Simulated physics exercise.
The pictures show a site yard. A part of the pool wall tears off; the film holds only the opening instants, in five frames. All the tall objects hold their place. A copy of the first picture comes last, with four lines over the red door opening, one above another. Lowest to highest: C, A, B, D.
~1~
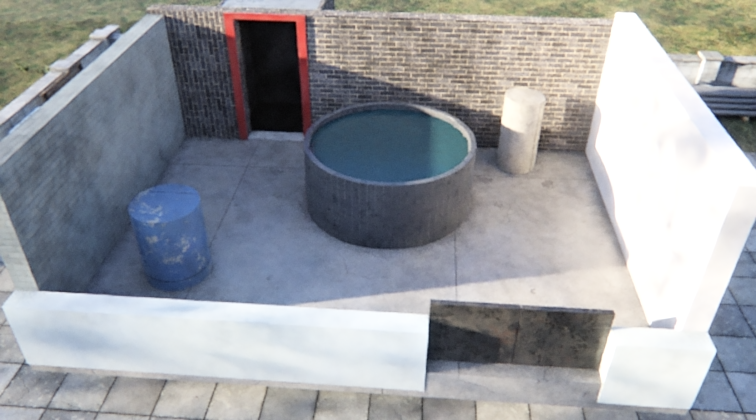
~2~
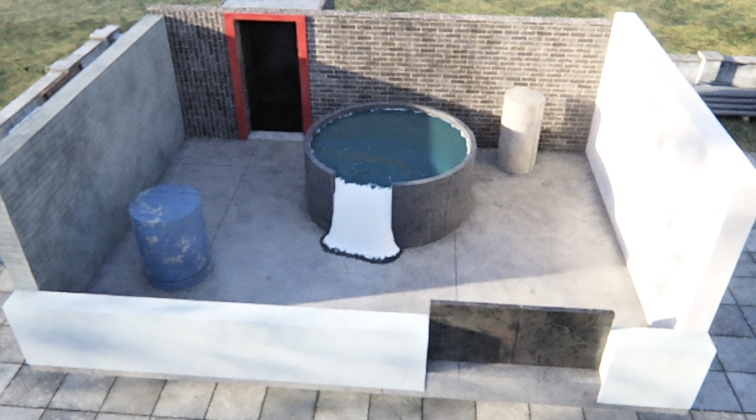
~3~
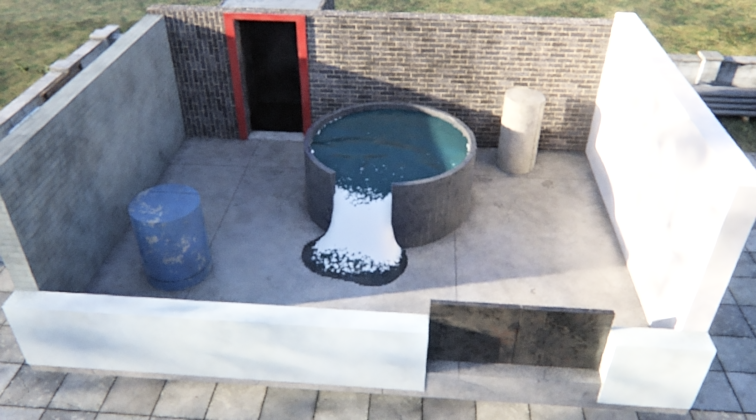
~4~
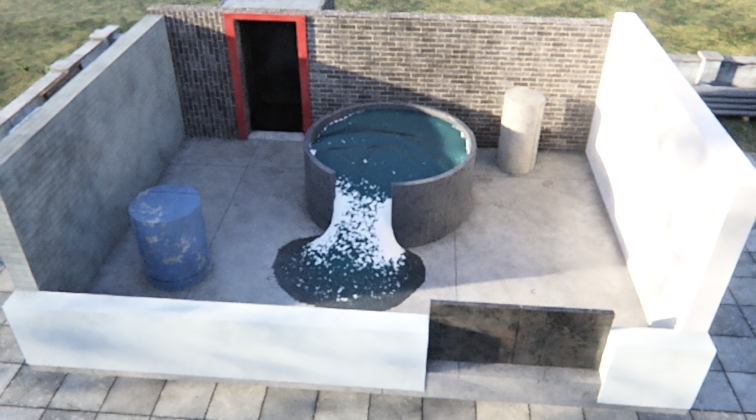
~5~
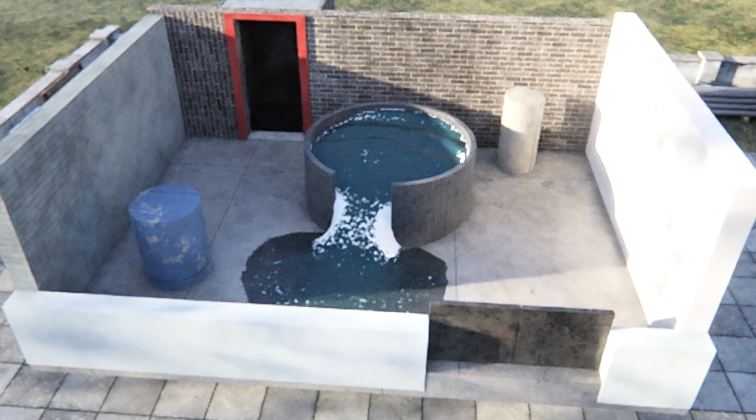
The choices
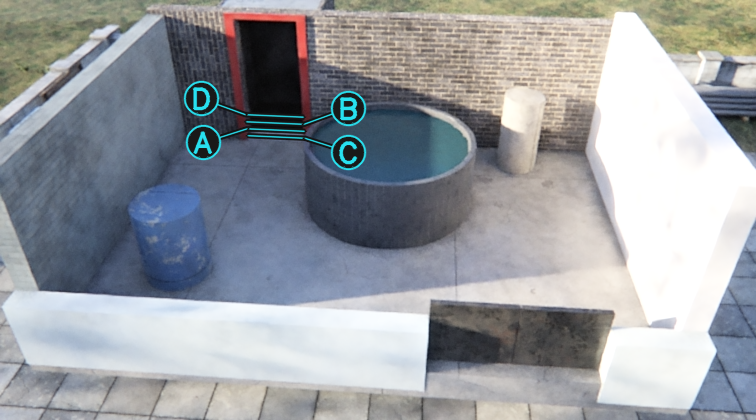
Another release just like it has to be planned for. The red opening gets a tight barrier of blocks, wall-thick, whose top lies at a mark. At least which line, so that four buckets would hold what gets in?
Go for A.
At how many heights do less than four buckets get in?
Three.
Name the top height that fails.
The answer is C.
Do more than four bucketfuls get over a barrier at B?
No.
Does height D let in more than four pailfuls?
No.
In cyan, A at (275, 130); B at (275, 123); C at (276, 136); D at (274, 115); from the bottom up C, A, B, D.
For height A, nothing gets over.
For height B, nothing gets over.
For height C, some 20 bucketfuls get in.
For height D, nothing gets over.
